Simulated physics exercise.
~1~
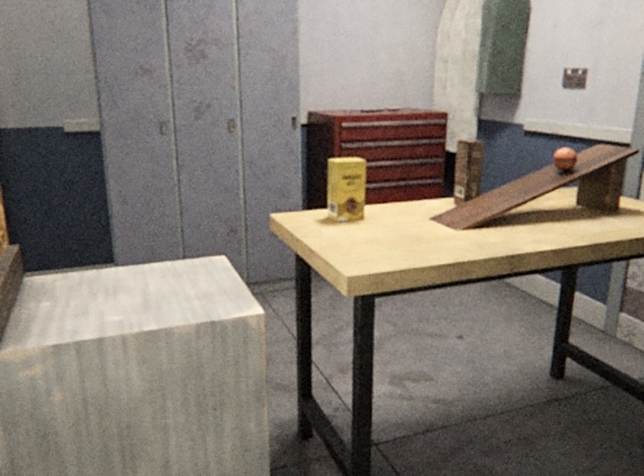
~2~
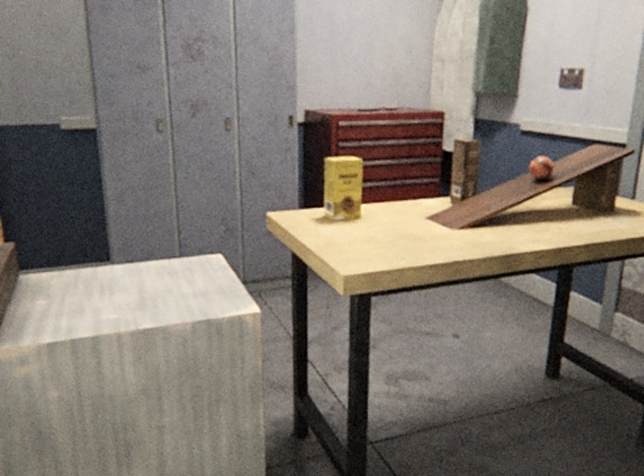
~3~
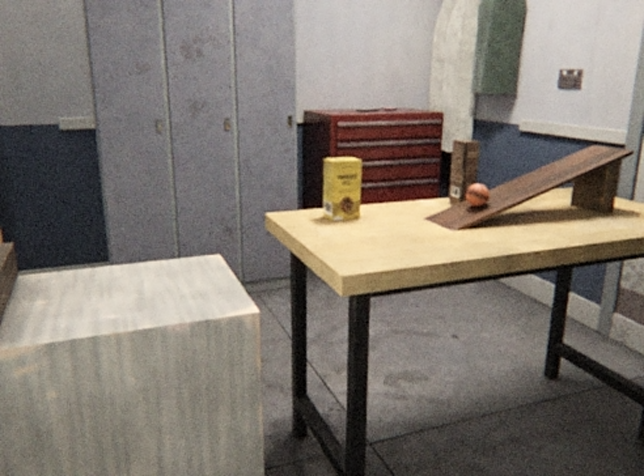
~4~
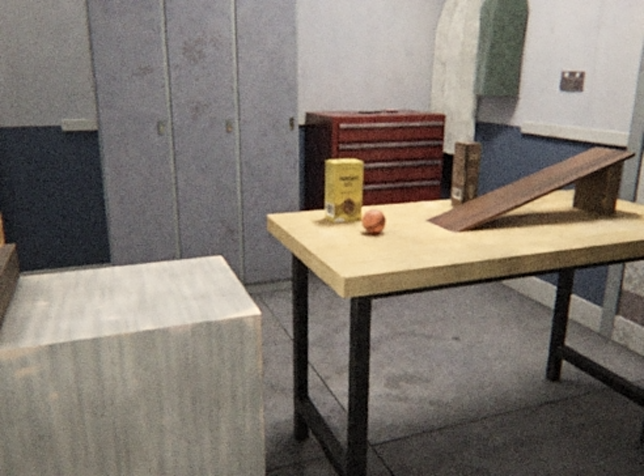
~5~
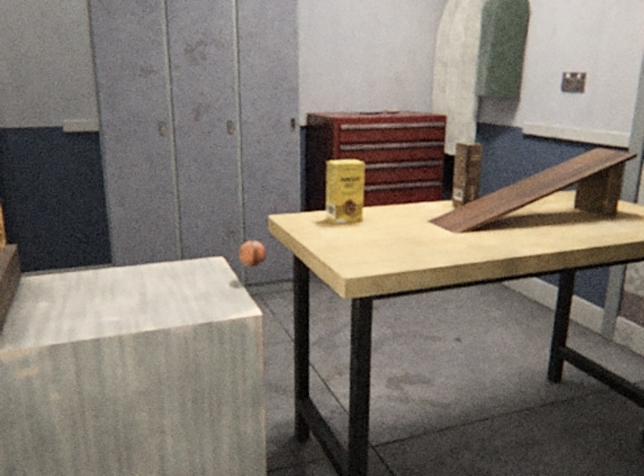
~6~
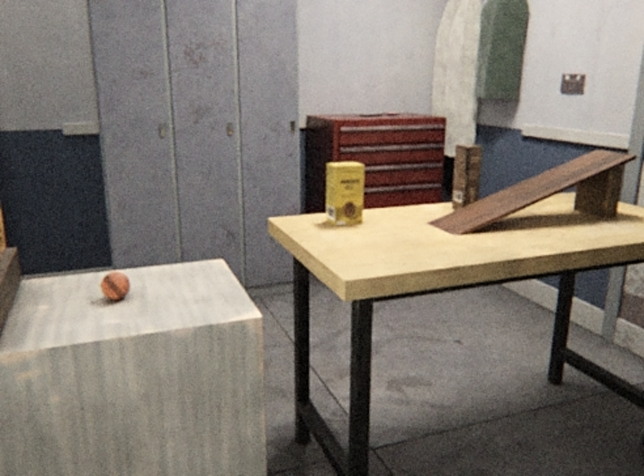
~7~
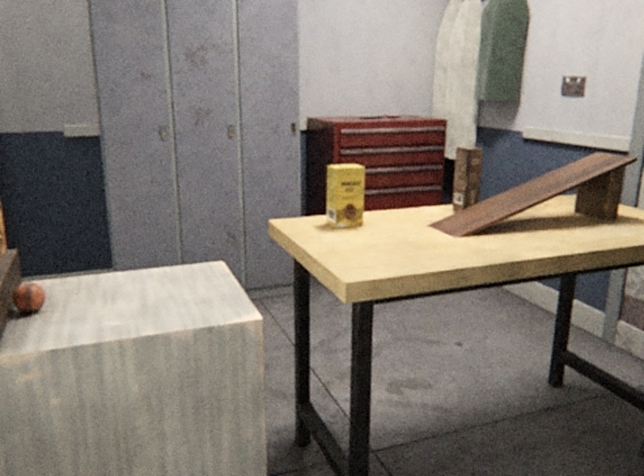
A pale-topped table with black legs stands in a grey room with lockers and a red drawer cabinet behind it, seen from a slightly swaying viewpoint. On it are a yellow carton at the left, a small brown carton and a dark wooden ramp holding an orange ball, while a lower whitish block sits across a gap to the left. The ball rolls down the ramp and leftward across the tabletop, passing in front of the yellow carton. It leaves the edge, crosses the gap and lands on the block. It rolls on left, ending beside the dark batten at the far side, the cartons still standing.
